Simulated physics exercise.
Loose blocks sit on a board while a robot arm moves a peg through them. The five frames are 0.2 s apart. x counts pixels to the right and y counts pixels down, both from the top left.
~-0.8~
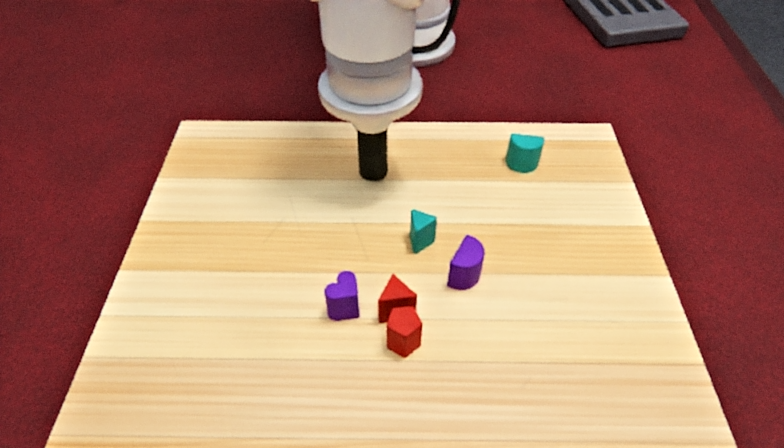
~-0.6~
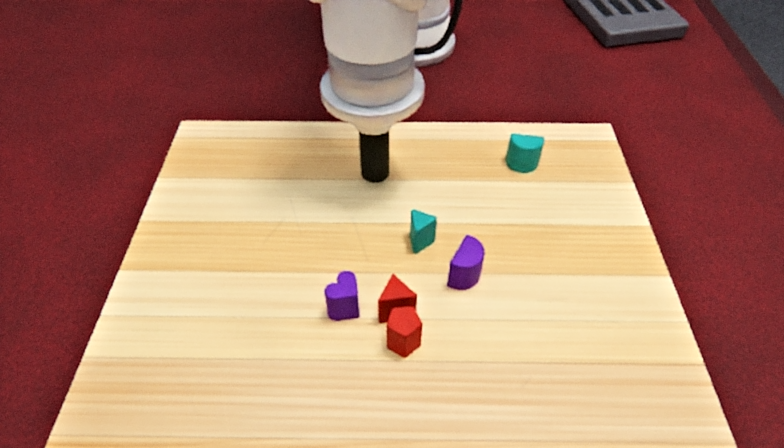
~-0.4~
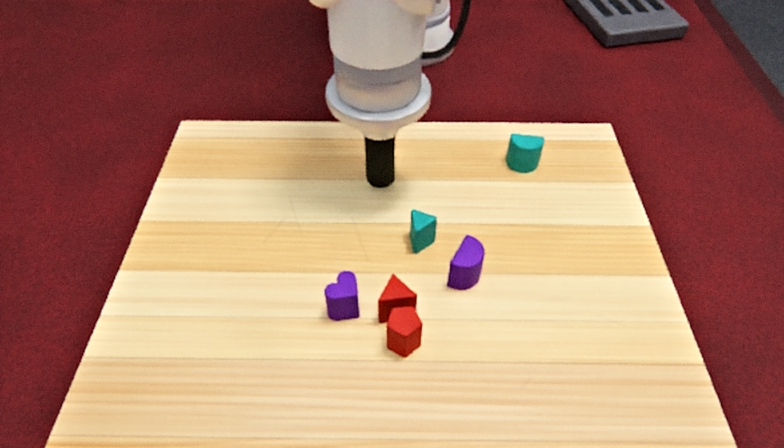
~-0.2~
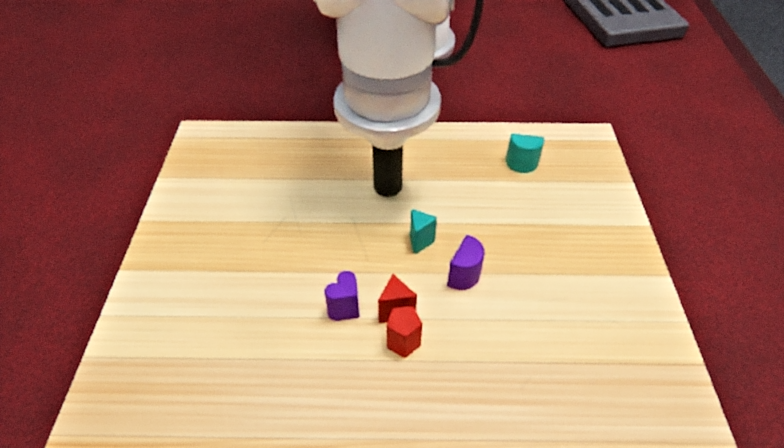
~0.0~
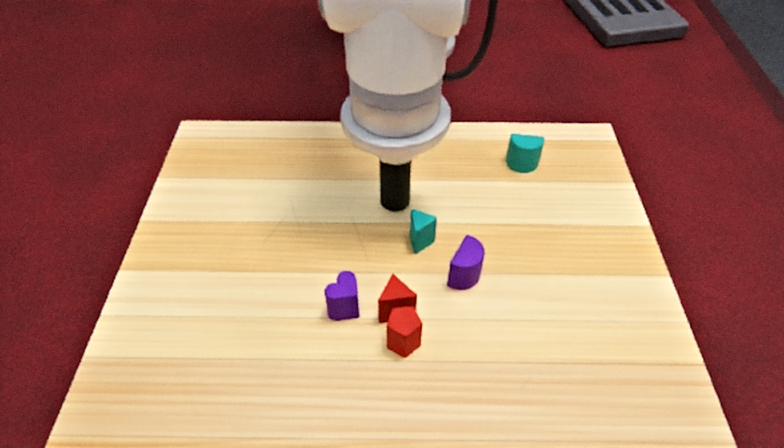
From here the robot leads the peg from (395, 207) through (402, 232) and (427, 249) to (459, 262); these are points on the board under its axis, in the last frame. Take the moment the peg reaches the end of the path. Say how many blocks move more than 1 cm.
2.
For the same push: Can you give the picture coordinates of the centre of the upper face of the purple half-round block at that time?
Top centre: (501, 275).
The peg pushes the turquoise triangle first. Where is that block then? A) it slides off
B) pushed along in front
B - pushed along in front.
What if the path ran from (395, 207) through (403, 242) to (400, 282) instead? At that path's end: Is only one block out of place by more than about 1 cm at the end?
The answer is yes.
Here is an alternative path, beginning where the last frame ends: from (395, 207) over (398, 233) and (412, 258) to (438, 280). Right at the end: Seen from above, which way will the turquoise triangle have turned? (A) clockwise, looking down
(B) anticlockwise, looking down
It's B.
The first path, step by step. One third of the way, peg (403, 226); turquoise triangle (428, 225), turned 15° anticlockwise.
Two thirds of the way, peg (428, 243); turquoise triangle (457, 241), turned 20° anticlockwise; purple half-round block (474, 255).
At the end, peg (460, 255); red triangle unmoved; turquoise triangle (489, 258); purple half-round block (501, 275), turned 20° clockwise.
